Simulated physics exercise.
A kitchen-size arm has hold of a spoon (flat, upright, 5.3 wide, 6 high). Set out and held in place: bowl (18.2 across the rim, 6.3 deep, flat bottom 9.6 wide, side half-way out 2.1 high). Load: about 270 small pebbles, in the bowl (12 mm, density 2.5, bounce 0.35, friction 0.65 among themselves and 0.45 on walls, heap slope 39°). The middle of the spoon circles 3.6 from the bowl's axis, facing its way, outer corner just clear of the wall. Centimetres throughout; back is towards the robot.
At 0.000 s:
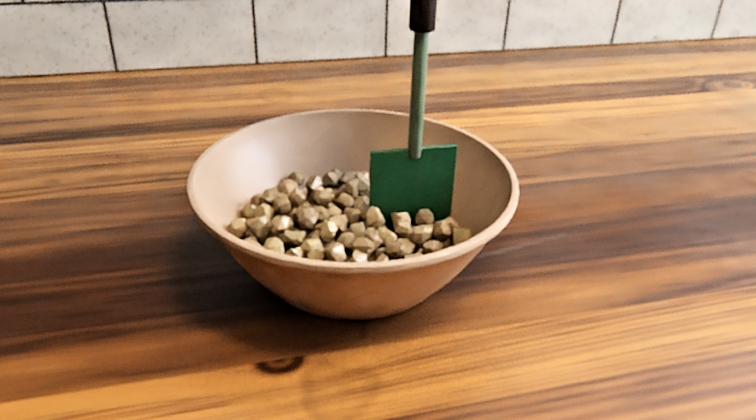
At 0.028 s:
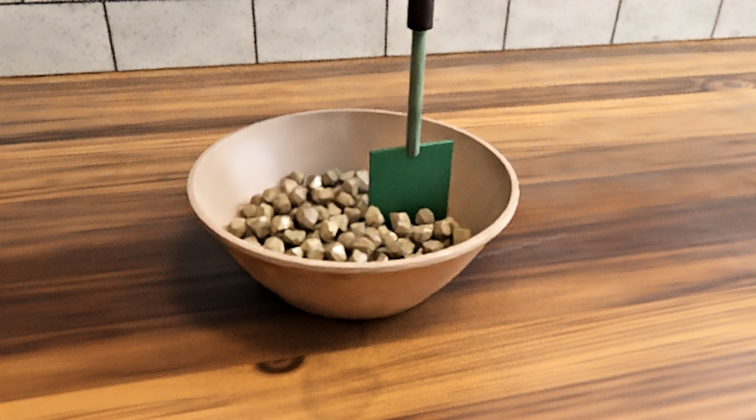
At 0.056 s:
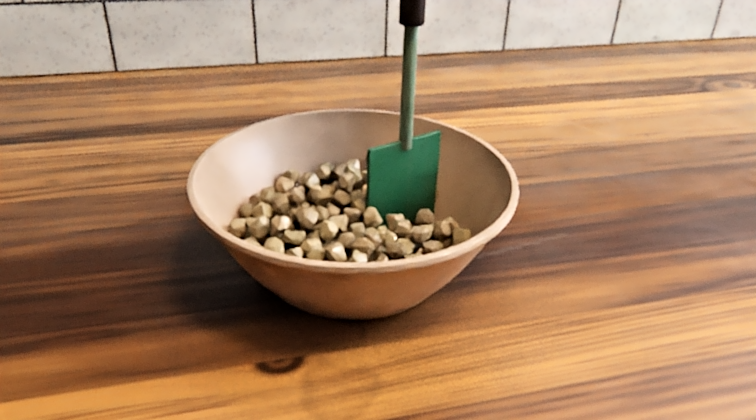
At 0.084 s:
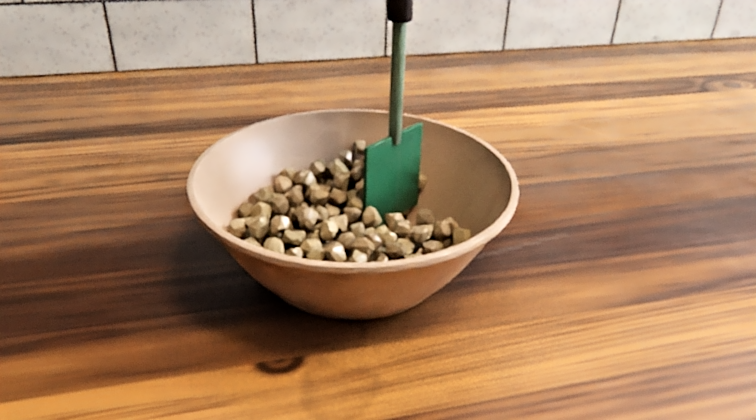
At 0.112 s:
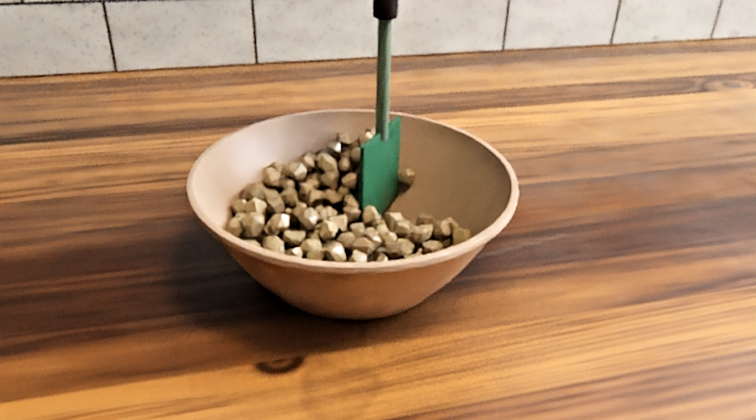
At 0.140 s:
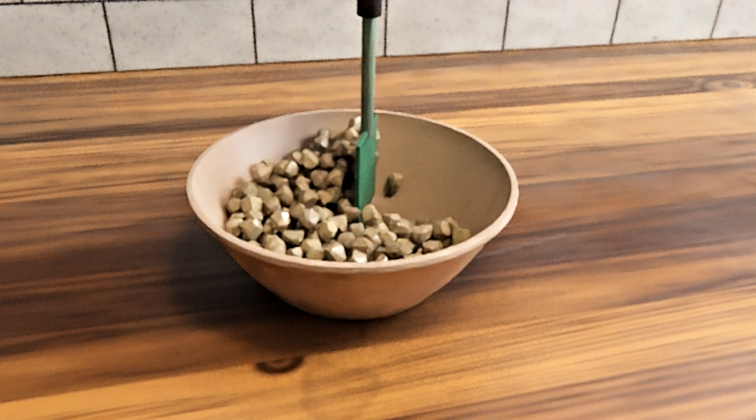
A green spoon with a flat, square blade swept leftward around the back of a tan bowl, turning edge-on as it pushed small pebbles into a higher heap against the far side.
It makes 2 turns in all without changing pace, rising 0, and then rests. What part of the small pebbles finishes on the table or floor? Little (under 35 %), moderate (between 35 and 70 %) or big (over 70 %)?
Answer: Little; under 35 % of the small pebbles finish on the table or floor.
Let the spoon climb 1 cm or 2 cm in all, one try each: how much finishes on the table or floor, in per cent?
About 25 and 15 per cent.
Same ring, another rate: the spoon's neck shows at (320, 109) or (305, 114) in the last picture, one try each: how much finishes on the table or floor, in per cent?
Some 50 and 55 per cent.
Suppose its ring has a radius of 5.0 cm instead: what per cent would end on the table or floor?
Then about 15 per cent.
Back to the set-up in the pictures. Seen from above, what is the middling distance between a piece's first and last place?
About 9 cm.
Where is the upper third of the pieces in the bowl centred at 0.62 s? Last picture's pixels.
At about (452, 181).
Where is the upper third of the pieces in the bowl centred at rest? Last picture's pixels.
Near (404, 178).
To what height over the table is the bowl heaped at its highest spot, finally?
Some 6.5 cm.
After 0.62 s, 323° round, highest piece 8 above the table; 246 in the bowl, 22 on the table or floor, 2 in flight or on the tool.
After 1.09 s, 220° round, highest piece 8 above the table; 214 in the bowl, 50 on the table or floor, 6 in flight or on the tool.
After 1.53 s, 0° round, highest piece 7 above the table; 197 in the bowl, 73 on the table or floor.
After 2.23 s, 0° round, highest piece 7 above the table; 197 in the bowl, 73 on the table or floor.
In the end, 197 in the bowl, 73 on the table or floor. That is 27 % on the table or floor.
